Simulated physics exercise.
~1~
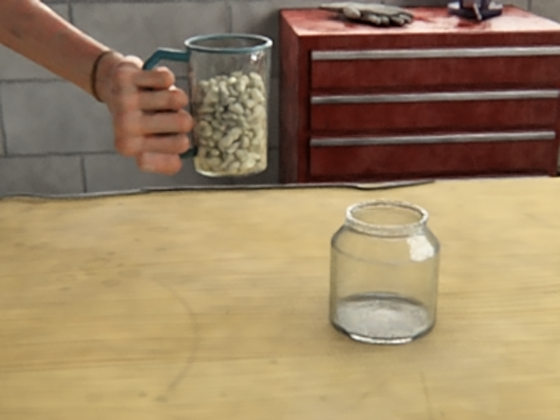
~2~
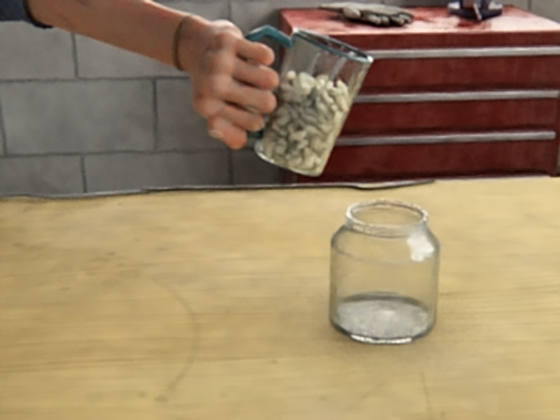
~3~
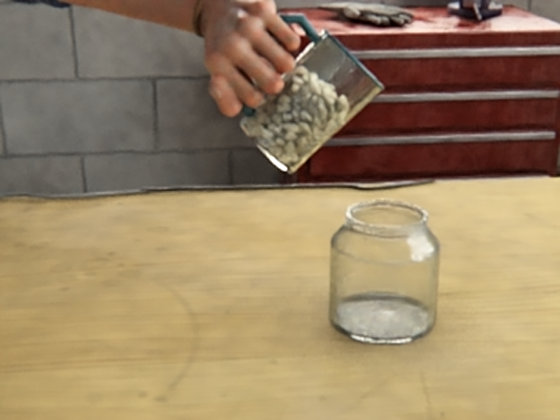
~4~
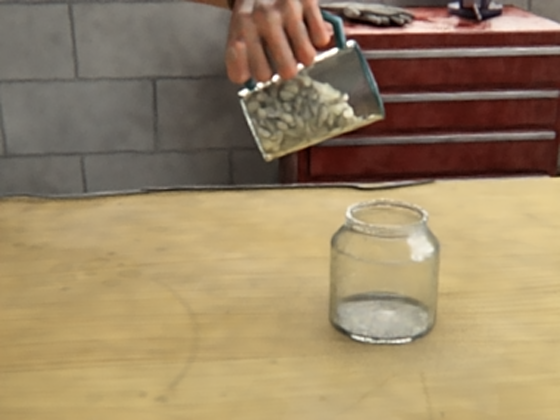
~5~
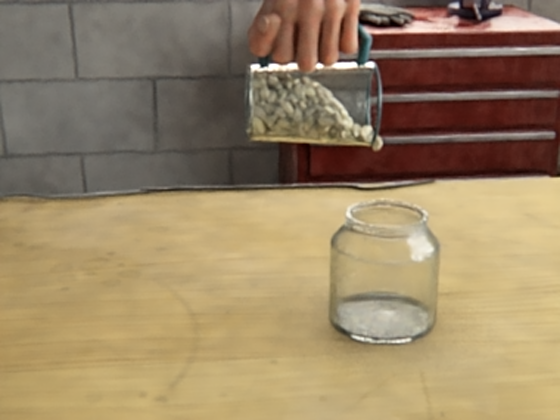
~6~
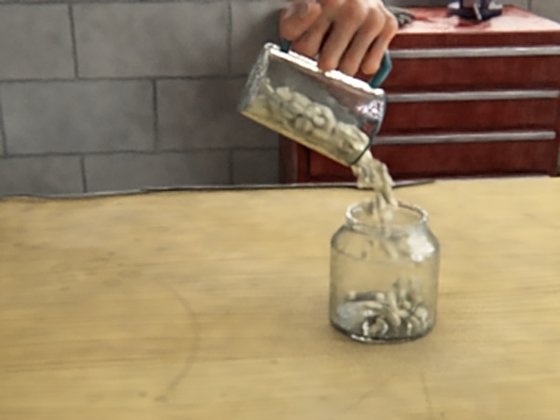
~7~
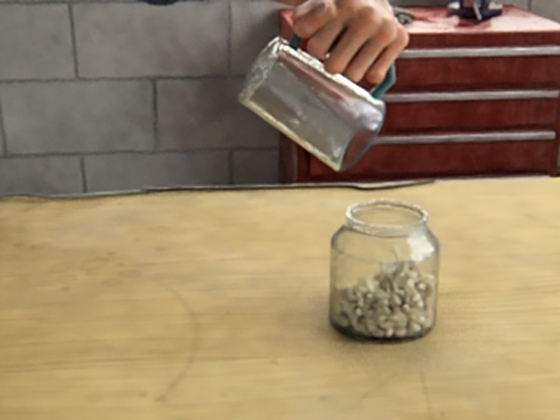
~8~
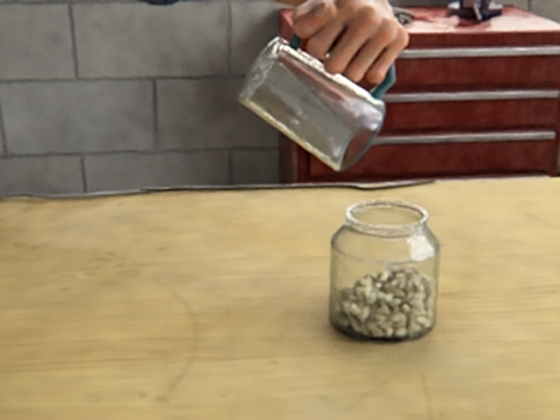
A hand carried a clear cup full of white beans to the right over a wooden table, tipping it further until the beans poured into an open glass jar, leaving the cup empty and the beans resting inside the jar.
